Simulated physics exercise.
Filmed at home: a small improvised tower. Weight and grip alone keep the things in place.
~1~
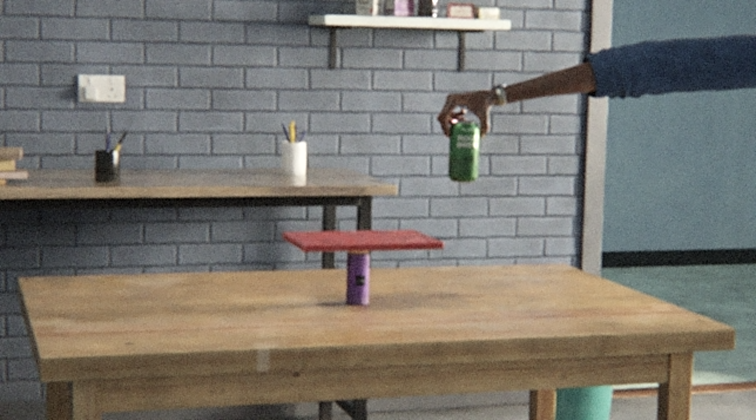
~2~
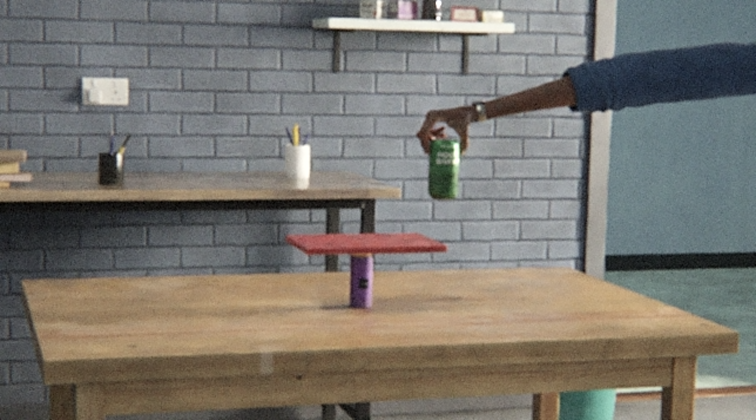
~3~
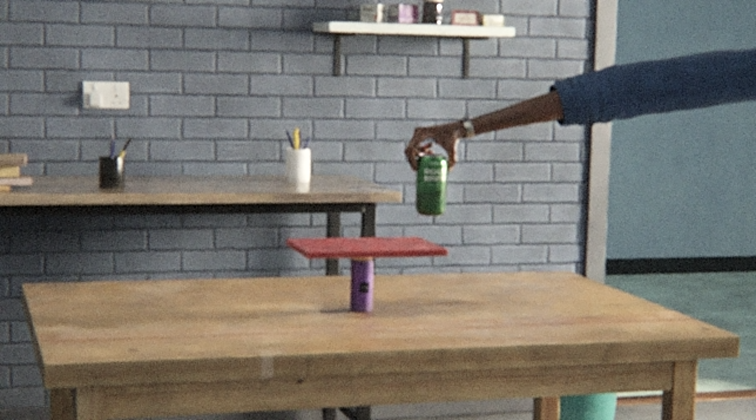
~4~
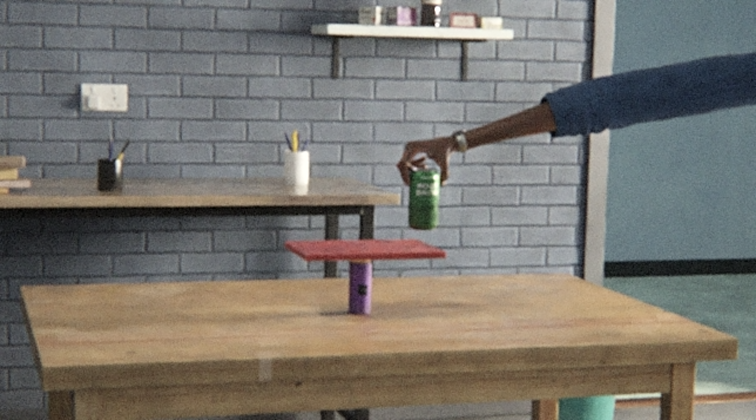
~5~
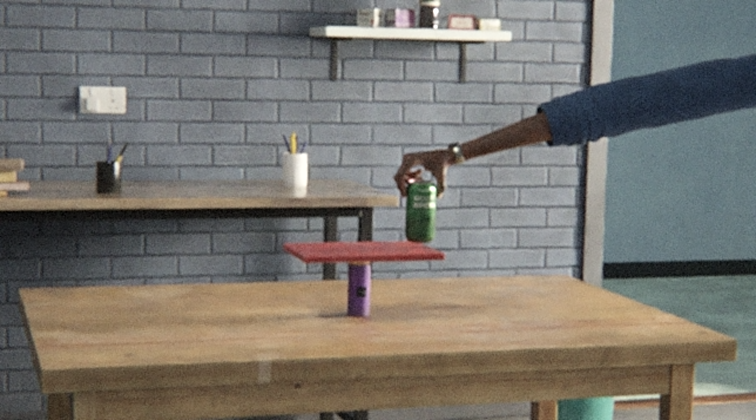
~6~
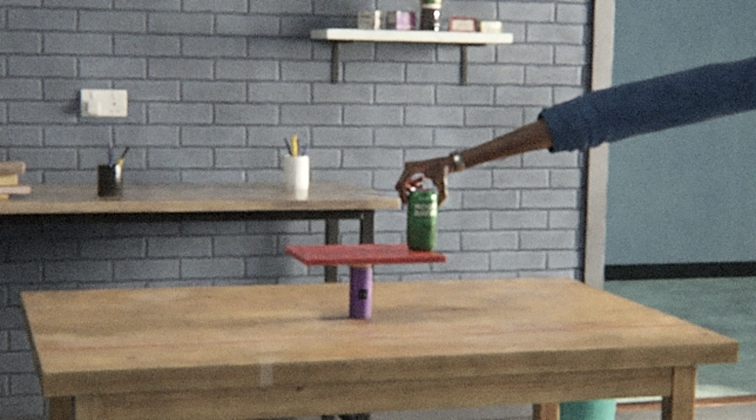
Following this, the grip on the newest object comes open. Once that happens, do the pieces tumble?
Yes: Ends in a fall.
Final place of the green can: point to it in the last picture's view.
The object ends up somewhere around (487, 299).
Then, 0.30 s after the last picture, green can now fallen; red lid tipped 54° from how it was.
Then, 0.50 s after the last picture, red lid tipped 48° from how it was.
Then, 0.60 s after the last picture, red lid now fallen; purple shaker tipped 21° from how it was.
Then, 0.70 s after the last picture, purple shaker on its side.
At rest, fallen, green can, purple shaker and red lid. Seen from the same camera at the end, green can near (486, 299). The stack loses its balance.
